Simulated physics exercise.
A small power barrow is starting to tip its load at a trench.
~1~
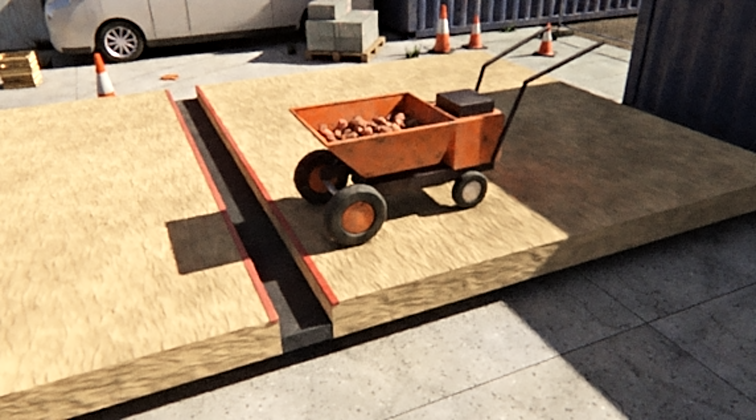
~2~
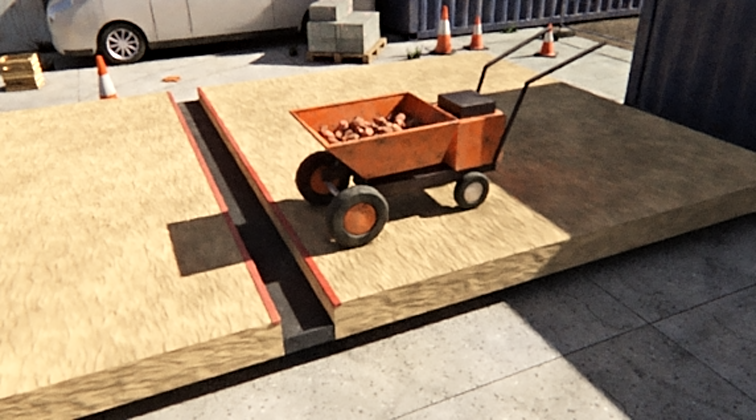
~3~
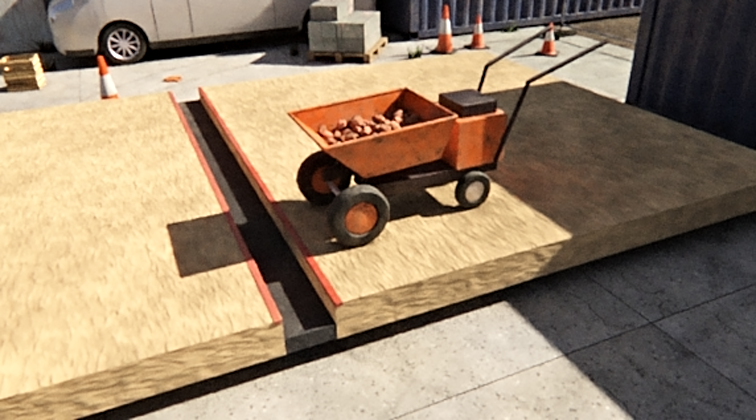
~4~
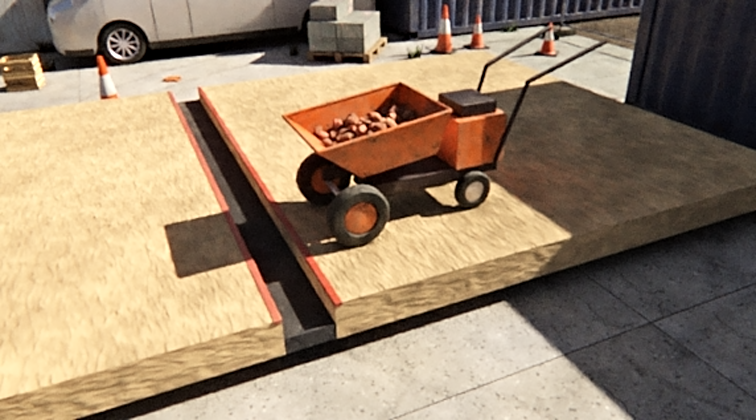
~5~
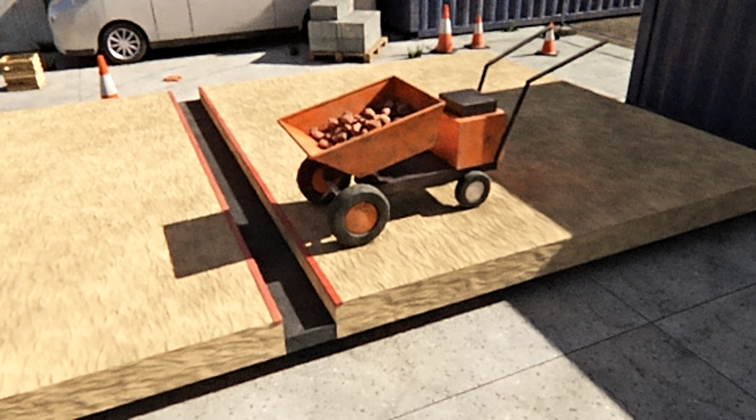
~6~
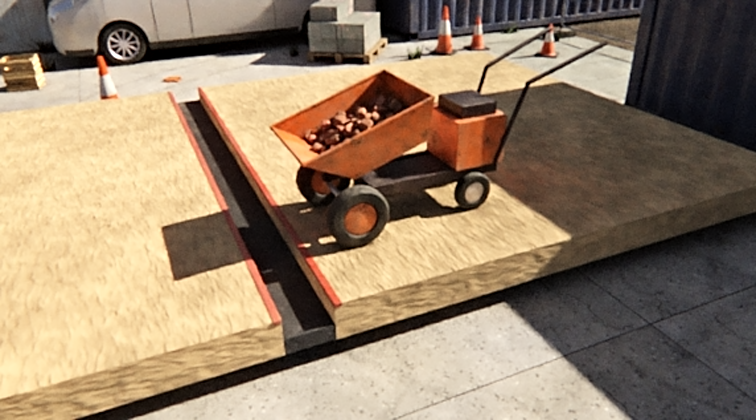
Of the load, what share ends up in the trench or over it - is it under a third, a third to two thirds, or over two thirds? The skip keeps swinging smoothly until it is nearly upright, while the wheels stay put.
One to two thirds of the load lands in the trench.
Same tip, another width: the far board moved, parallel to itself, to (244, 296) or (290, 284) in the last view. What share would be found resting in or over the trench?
First some 80, then 0 per cent.
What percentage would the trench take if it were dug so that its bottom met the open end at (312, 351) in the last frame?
40 per cent, roughly.
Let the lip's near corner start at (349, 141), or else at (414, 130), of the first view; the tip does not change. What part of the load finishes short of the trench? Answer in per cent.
Roughly 0 per cent, then roughly 70 per cent.
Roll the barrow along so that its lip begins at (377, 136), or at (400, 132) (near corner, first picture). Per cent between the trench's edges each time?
90 % and 50 %.
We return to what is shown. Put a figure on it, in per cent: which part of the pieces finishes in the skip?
It comes to about 0 percent.
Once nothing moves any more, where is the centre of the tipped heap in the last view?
Once nothing moves, the middle sits near (236, 244).
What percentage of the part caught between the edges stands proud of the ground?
5 %.
Just after the last frame, skip tipped steeply; every one in the skip.
A moment on, skip tipped steeply; the larger part in the skip; about a tenth in or heaped over the trench; about a tenth beyond it; just a few falling.
Further on, skip tipped right over; roughly half in or heaped over the trench; roughly half beyond it.
When it is over, skip tipped right over; roughly half in or heaped over the trench; roughly half beyond it.
